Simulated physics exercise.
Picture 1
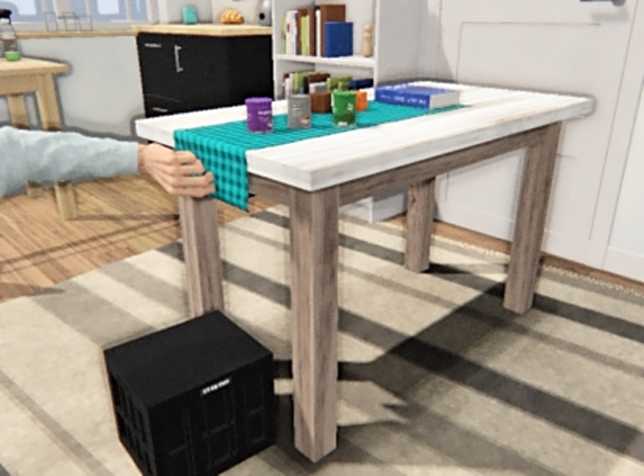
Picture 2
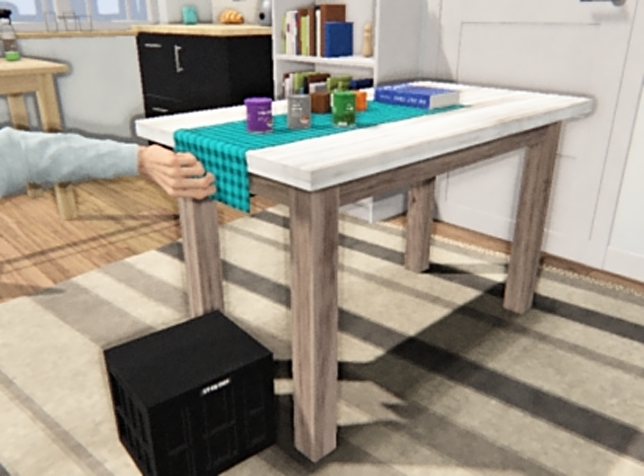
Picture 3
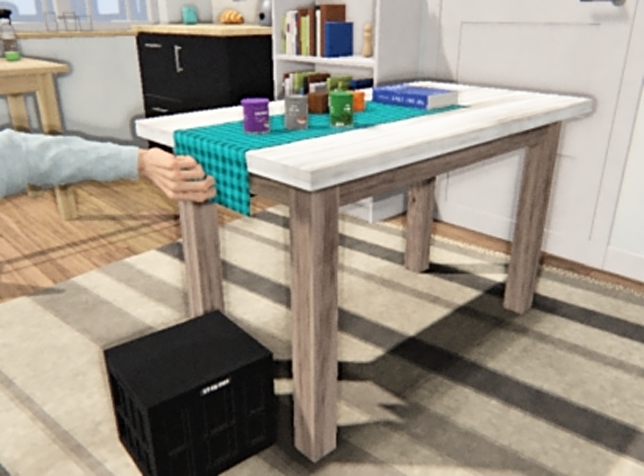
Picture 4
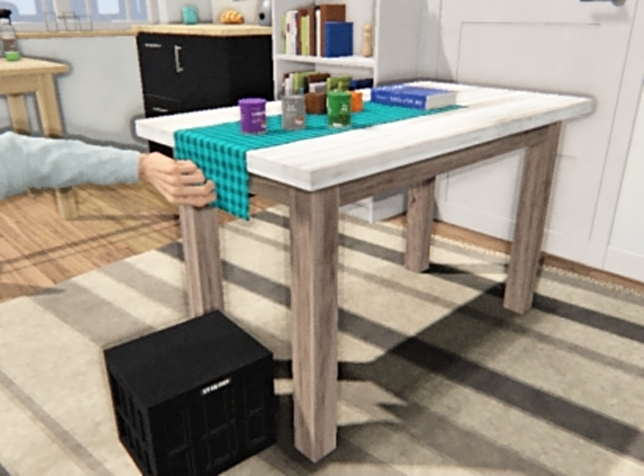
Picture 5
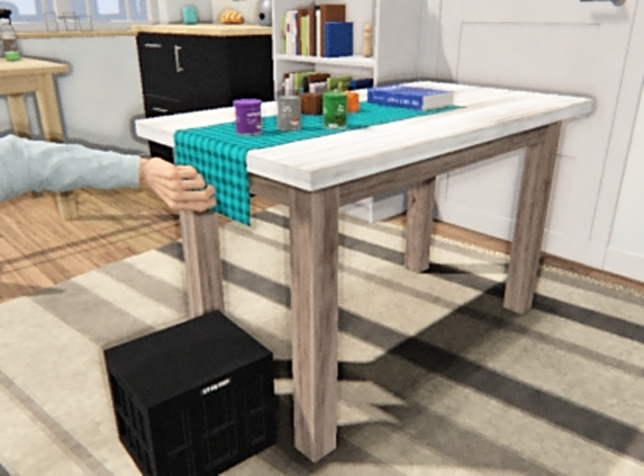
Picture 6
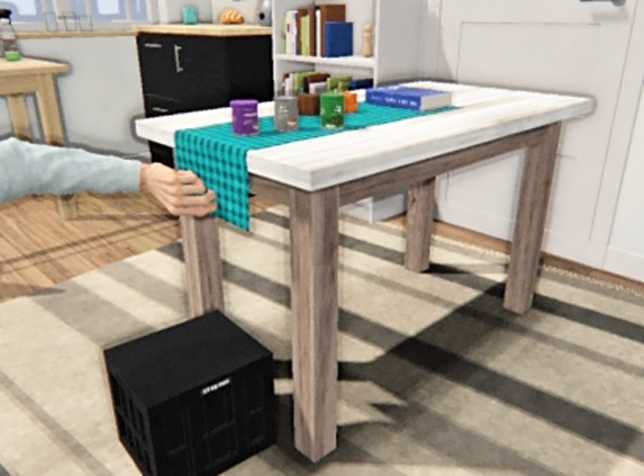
A hand at the left slowly pulled the hanging end of a turquoise cloth down a little at the table's edge, and the purple, grey and green cans on it shifted slightly left with it.
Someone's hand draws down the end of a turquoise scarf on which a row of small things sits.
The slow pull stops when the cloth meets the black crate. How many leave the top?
I predict that three objects will leave the top.
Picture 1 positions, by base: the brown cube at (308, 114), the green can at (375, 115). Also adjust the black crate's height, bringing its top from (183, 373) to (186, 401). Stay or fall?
Observed: Brown cube departs; green can remains seated.
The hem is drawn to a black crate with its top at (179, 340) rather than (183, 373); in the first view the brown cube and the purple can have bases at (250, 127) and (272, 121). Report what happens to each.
Result: Brown cube gone, purple can gone.
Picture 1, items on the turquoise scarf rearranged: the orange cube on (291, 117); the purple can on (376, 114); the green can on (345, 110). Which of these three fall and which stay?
Short version: Orange cube drops, purple can stays, green can stays.
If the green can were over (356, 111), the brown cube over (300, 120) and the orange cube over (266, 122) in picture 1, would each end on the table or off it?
The green can ends up on top still, the brown cube ends up off the top, the orange cube ends up off the top.
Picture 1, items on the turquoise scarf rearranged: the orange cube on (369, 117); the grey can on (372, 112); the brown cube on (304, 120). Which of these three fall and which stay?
Of these three, the orange cube rides it out, the grey can rides it out, the brown cube takes a tumble.
A little later, hem near (216, 280); purple can gone.
Next, hem near (217, 317); purple can and grey can gone.
When it is over, hem on the crate; purple can, grey can and green can gone. The answer is three.
